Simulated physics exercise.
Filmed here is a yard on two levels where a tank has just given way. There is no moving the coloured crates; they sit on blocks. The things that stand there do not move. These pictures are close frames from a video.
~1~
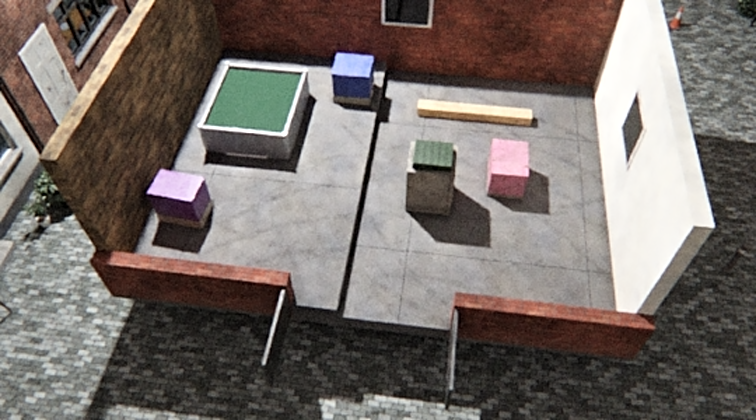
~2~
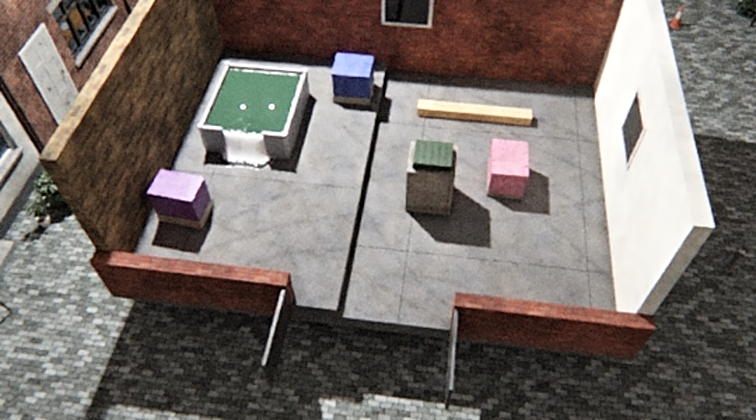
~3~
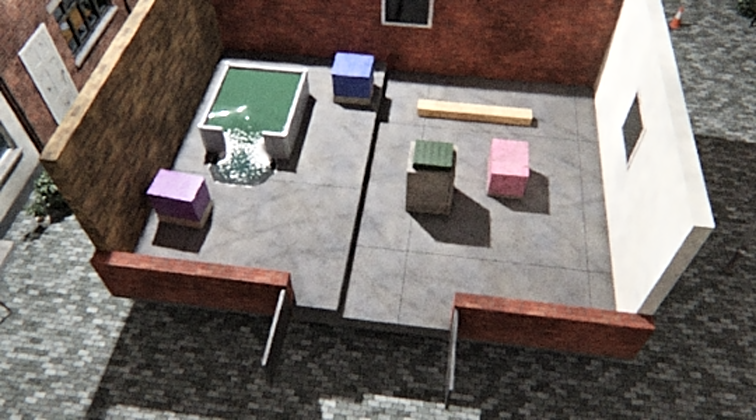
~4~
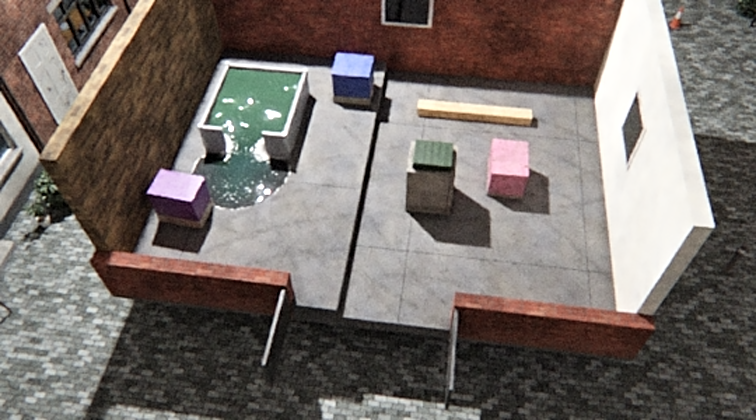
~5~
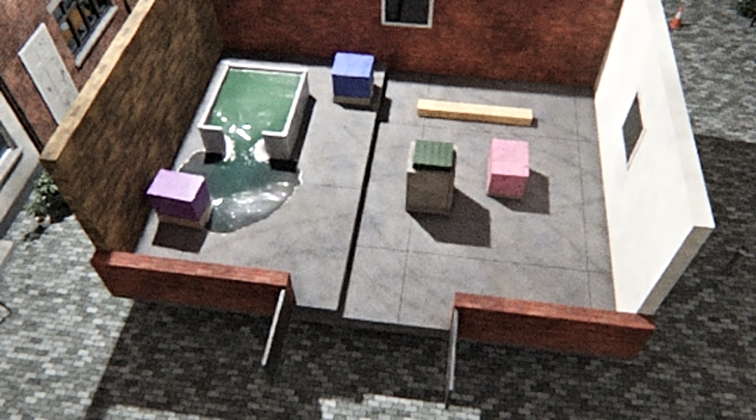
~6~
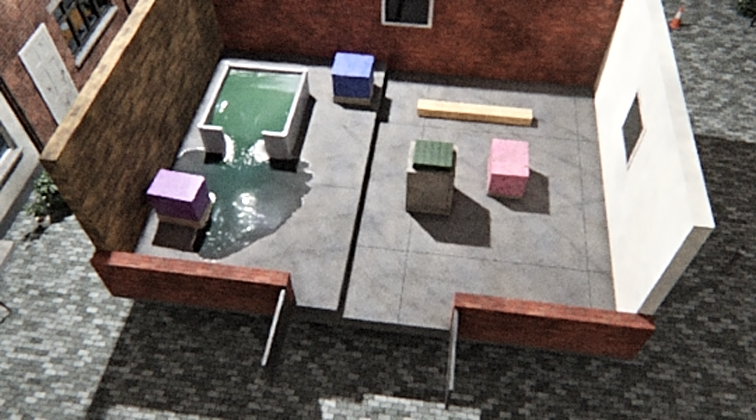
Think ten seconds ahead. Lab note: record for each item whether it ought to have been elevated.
Result: I expect the pink crate to stay untouched; I expect the blue crate to stay untouched; I expect the purple crate to be touched by the water.
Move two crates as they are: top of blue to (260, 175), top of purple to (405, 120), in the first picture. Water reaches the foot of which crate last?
Answer: The crate marked pink.
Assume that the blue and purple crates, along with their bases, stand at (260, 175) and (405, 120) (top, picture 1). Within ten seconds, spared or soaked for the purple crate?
As for the purple one, it keeps clear.
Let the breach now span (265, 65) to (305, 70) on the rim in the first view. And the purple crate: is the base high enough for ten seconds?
In my view the purple one is never reached.
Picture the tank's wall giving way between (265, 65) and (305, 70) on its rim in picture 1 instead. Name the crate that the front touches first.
My pick is the blue crate.
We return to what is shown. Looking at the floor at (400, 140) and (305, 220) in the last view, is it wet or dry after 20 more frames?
Dry, wet.
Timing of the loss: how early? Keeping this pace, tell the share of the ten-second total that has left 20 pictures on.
Estimated share: Close to 25 %.
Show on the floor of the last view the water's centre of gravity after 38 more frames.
I'd say around (280, 196).
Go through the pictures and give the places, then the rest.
Still water in the tank at (255, 101), in the first picture.
The front is at (225, 162), out from the gap at (247, 147), in the second picture.
Water pours out at (247, 147) and has run to (222, 179), in the third picture.
The front is at (220, 203), out from the gap at (247, 147), in the fourth picture.
Water pours out at (247, 146) and has run to (214, 228), in the fifth picture.
The front is at (218, 256), out from the gap at (247, 146), in the sixth picture.
A moment on, water covers 15 % of the floor; the pink crate not reached, the blue crate not reached, the purple crate water round its plinth.
Next, water covers 20 % of the floor; the pink crate not reached, the blue crate not reached, the purple crate water round its plinth.
Then, water covers 30 % of the floor; the pink crate not reached, the blue crate not reached, the purple crate water round its plinth.
Later, water covers 45 % of the floor; the pink crate not reached, the blue crate not reached, the purple crate water round its plinth.
In the end, water covers 65 % of the floor; the pink crate stayed above the water, the blue crate stayed above the water, the purple crate was topped.
